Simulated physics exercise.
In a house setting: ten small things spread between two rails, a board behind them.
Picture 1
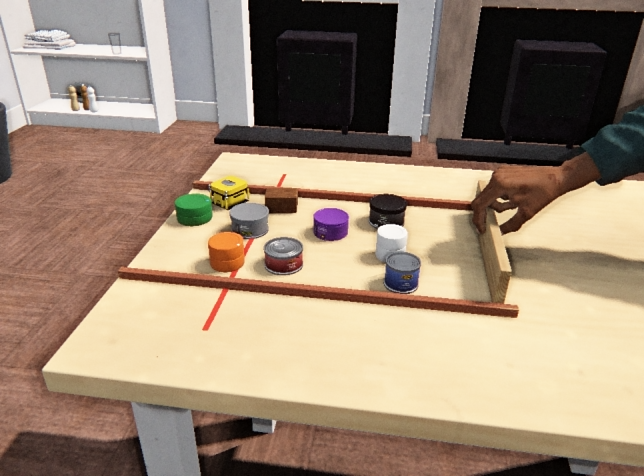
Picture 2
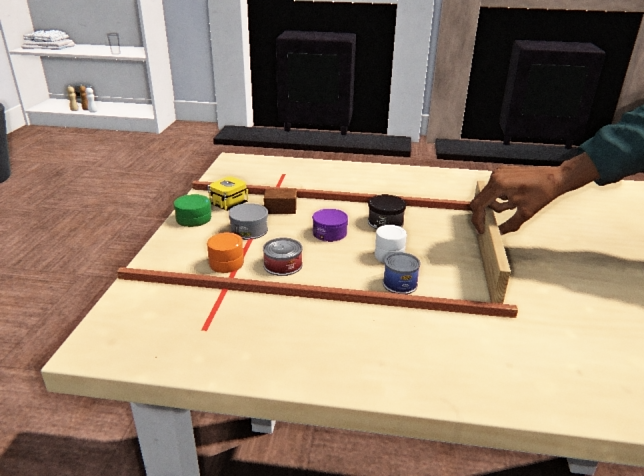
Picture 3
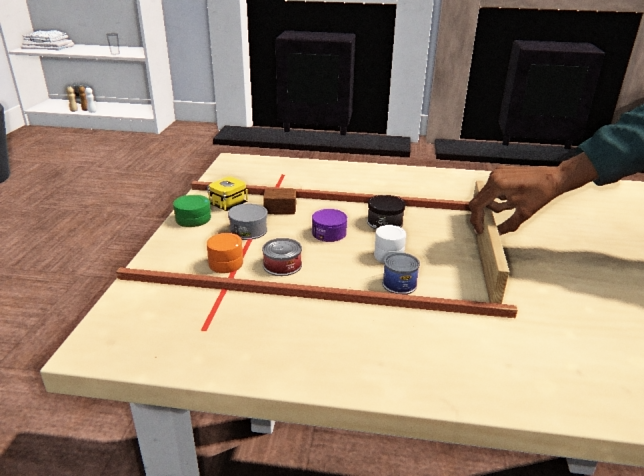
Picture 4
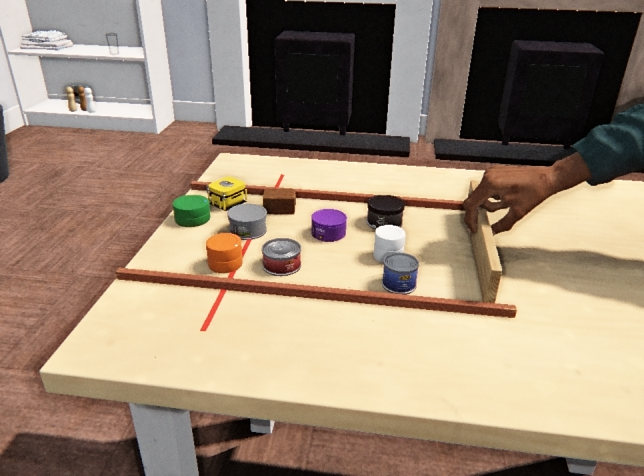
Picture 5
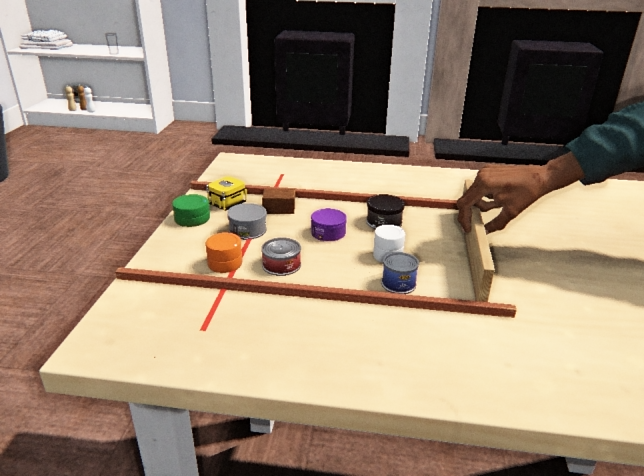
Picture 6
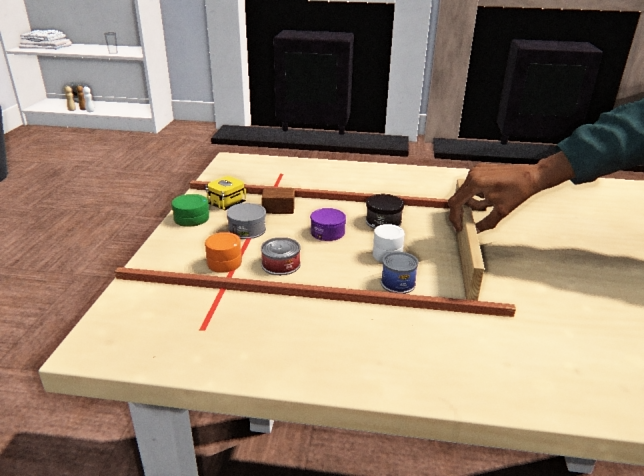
A hand slides a wooden board slowly left between two rails toward scattered small containers.
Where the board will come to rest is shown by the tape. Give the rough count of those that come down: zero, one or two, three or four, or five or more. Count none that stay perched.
I predict the table will hold on to all the pieces.
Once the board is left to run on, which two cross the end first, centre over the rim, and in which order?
The order is the yellow case, then the green lid.
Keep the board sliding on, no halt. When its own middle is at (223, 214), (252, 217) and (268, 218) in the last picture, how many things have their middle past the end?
Past the end: 1, 0 and 0.
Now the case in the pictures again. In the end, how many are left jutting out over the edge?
The number is 2.
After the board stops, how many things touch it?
My count gives 4.
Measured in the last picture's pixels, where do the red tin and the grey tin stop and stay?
Final positions - red tin around (207, 246), grey tin around (201, 219).
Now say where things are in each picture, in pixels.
In the first frame, green lid (194, 210); yellow case (229, 193); orange lid (227, 252); board (489, 236); tape (254, 233).
In the second frame, yellow case (229, 193); purple tub (330, 225).
In the third frame, orange lid (225, 253); grey tin (248, 222).
In the fourth frame, green lid (192, 210); white lid (389, 244).
In the fifth frame, yellow case (227, 193); black tin (385, 212).
In the sixth frame, green lid (191, 210); yellow case (226, 193); orange lid (224, 252); board (466, 234); tape (251, 233).
Soon after, none off yet; green lid at rest near (191, 210); yellow case at rest near (226, 193); orange lid at rest near (224, 252).
In the end, the number that fall off is zero.
